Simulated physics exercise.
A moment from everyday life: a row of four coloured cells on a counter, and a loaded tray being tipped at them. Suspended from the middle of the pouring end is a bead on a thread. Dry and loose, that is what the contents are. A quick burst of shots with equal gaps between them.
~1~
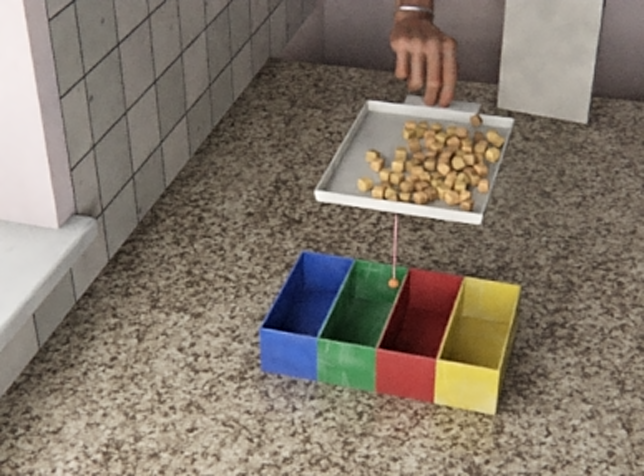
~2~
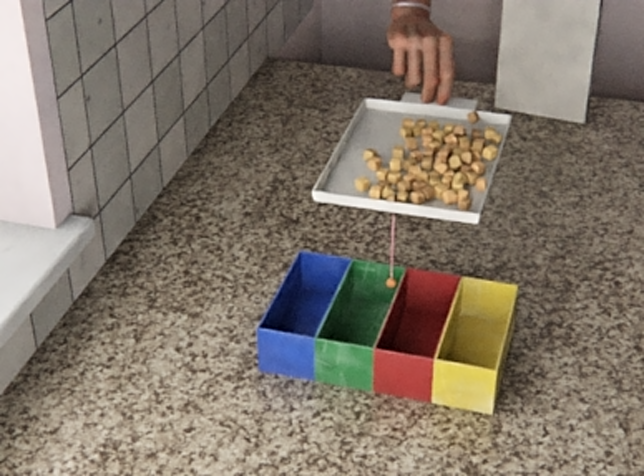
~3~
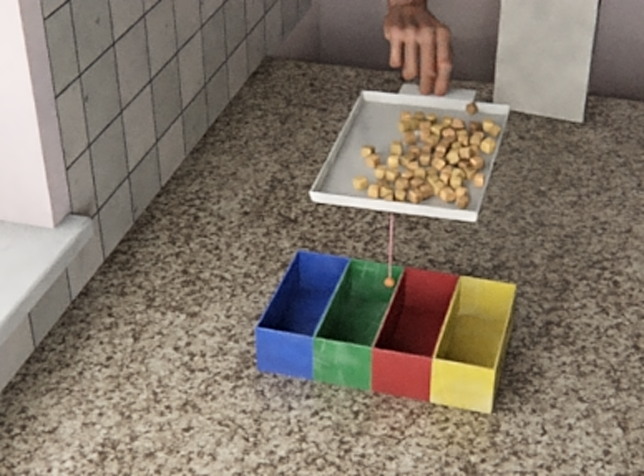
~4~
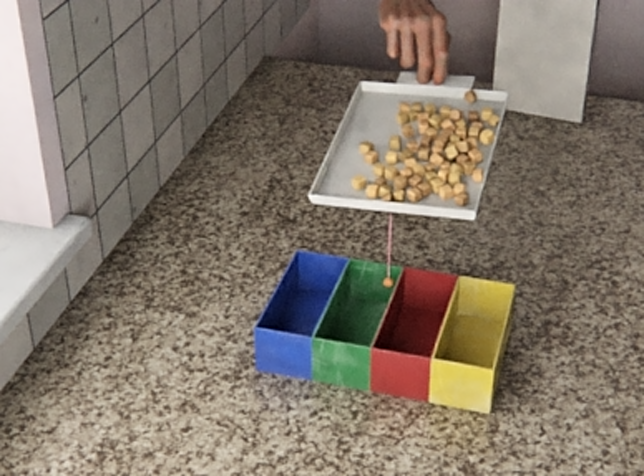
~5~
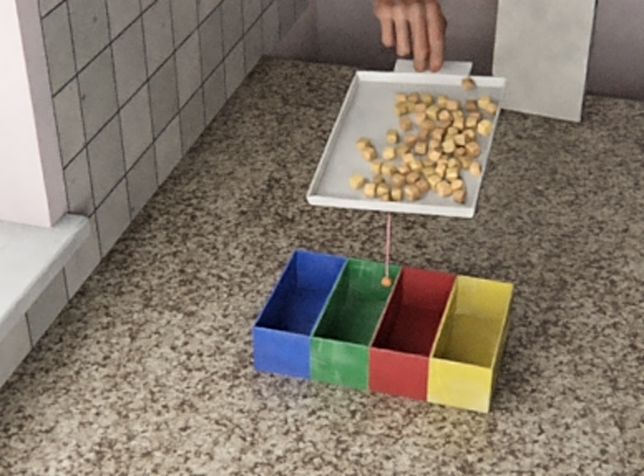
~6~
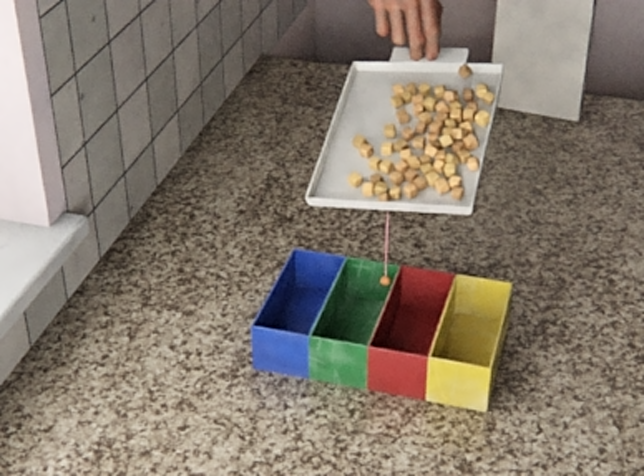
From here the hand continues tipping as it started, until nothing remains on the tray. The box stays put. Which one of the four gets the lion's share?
Lion's share: Blue.
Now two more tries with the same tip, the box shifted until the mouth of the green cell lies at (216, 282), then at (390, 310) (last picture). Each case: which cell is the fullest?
So the first one goes to yellow and the second to the cell in blue.
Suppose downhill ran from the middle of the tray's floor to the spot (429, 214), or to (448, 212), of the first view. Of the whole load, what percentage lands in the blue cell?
Well, 0 percent for one and then 0 percent for the other.
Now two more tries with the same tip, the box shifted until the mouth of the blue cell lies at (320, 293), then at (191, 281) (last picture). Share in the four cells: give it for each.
Around 70 then around 80 per cent.
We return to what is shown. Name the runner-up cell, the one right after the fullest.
The cell in green.
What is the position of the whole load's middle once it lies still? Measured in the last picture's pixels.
Last view, resting centre - approx. (299, 348).
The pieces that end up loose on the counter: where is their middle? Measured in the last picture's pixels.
Centre: Close to (227, 413).
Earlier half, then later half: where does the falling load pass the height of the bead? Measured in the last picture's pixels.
I'd say around (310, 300) at first, then around (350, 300).
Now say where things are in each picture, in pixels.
Corners of the pouring end at (317, 190) and (480, 214), level; middle of the load at (443, 164), small wooden cubes; bead on its thread at (394, 283); blue cell at (289, 350); green cell at (347, 361); red cell at (406, 372); yellow cell at (467, 383), in the first picture.
Corners of the pouring end at (315, 190) and (477, 213), level; middle of the load at (441, 163), in the second picture.
Corners of the pouring end at (313, 191) and (475, 211), tipped barely, lowest at the left corner; middle of the load at (439, 158), in the third picture.
Corners of the pouring end at (311, 194) and (474, 210), tipped a little, lowest at the left corner; middle of the load at (437, 152), in the fourth picture.
Corners of the pouring end at (309, 195) and (471, 208), tipped a little, lowest at the left corner; middle of the load at (435, 146), in the fifth picture.
Corners of the pouring end at (308, 197) and (469, 206), tipped clearly, lowest at the left corner; middle of the load at (435, 147); blue cell at (281, 348); green cell at (338, 358); red cell at (398, 369); yellow cell at (458, 380), in the sixth picture.
Soon, tray tipped steeply; nearly all on the tray; a stray few falling or outside the box.
A while on, tray tipped past a quarter turn; nearly all on the tray; a stray few in the red cell; a stray few falling or outside the box.
Towards the end, tray tipped past a quarter turn; about half in the blue cell; about a quarter in the green cell; a small part in the red cell; about a quarter falling or outside the box.
Finally, tray tipped past a quarter turn; about half in the blue cell; about a quarter in the green cell; a small part in the red cell; none in the yellow cell; about a quarter outside the box.
